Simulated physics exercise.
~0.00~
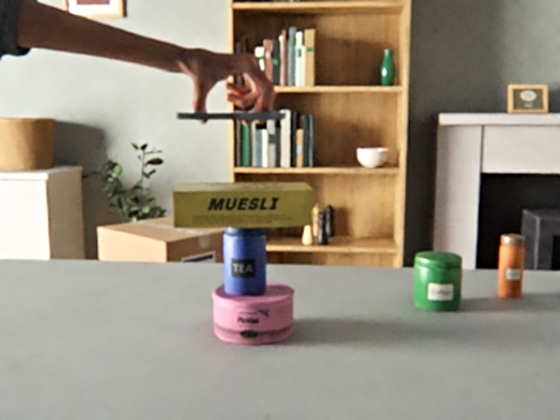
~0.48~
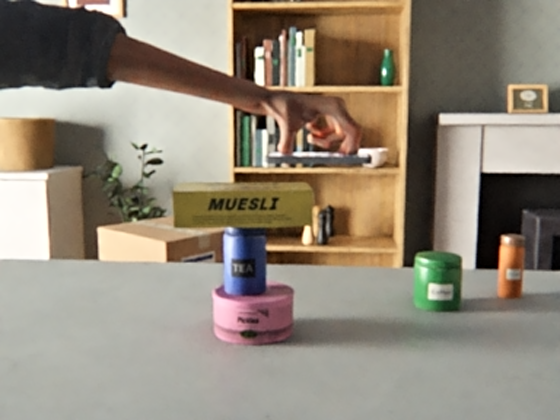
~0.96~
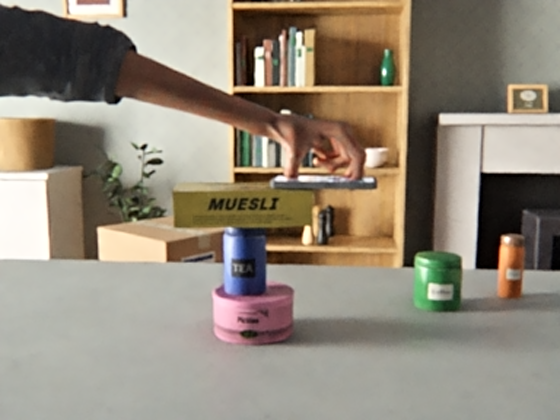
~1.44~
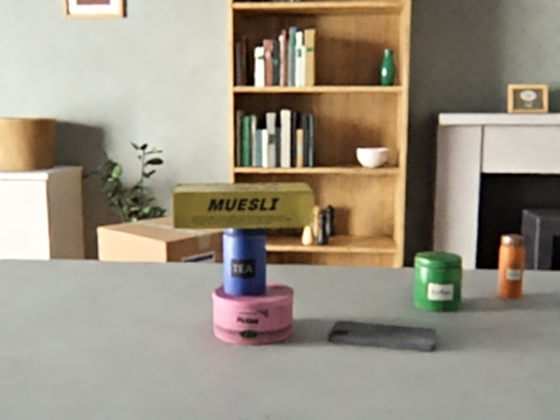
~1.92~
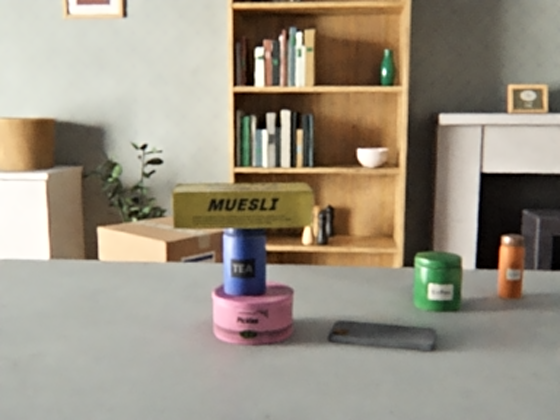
On a grey table, a hand lowers a grey phone beside an unchanged stack.
